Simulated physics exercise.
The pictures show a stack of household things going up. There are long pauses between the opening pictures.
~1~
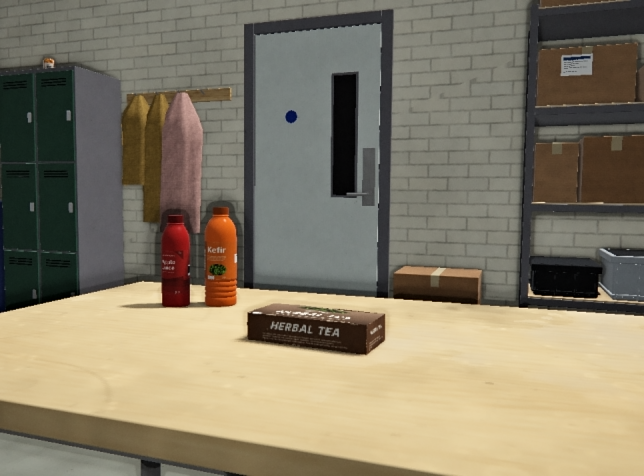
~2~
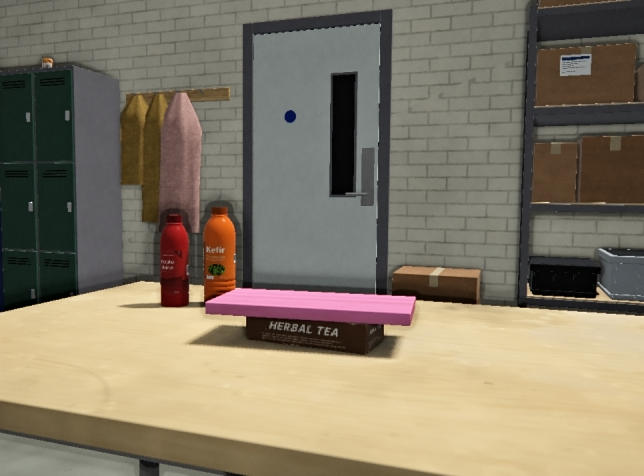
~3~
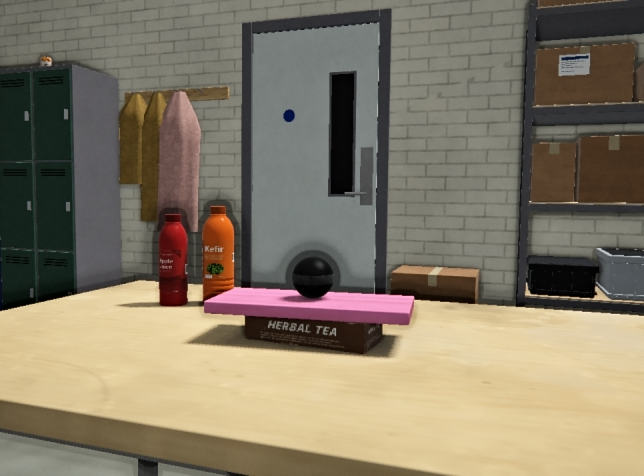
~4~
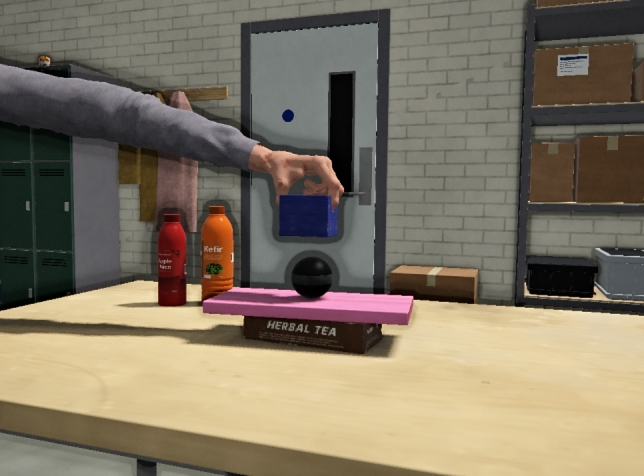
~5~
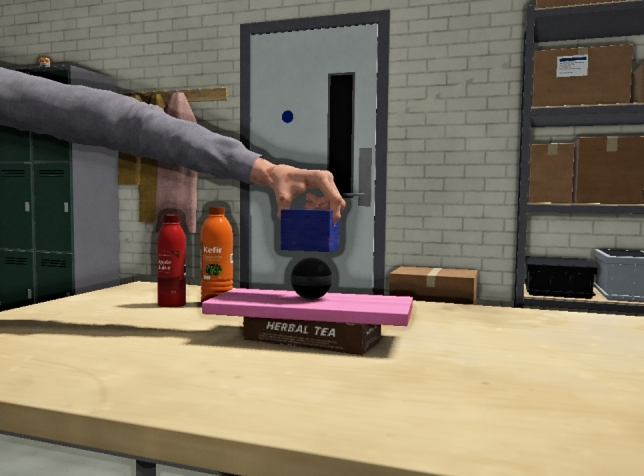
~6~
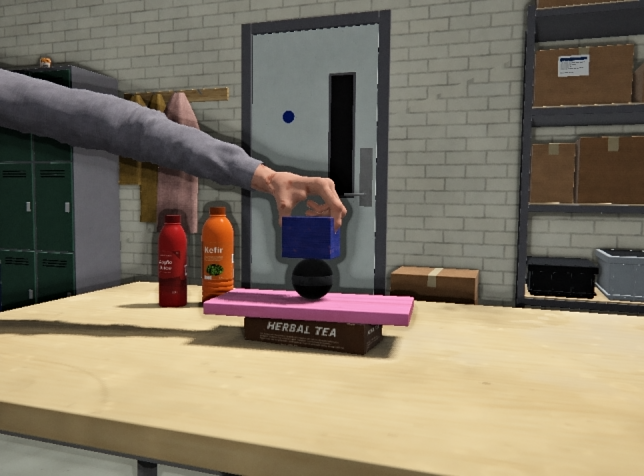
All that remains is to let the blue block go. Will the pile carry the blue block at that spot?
As it turns out, it loses its balance.
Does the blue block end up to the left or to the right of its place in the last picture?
It goes to the left.
Then, 0.50 s past the last view, blue block rocked 37° from its first pose near (288, 242).
Then, 0.60 s past the last view, blue block now fallen.
Then, 0.70 s past the last view, things are still on the move.
Then, 2.00 s past the last view, nothing new.
Finally, fallen, blue block; the other 5 still in place. Final places as the last picture's camera would see them, blue block near (235, 271). The pile comes apart.
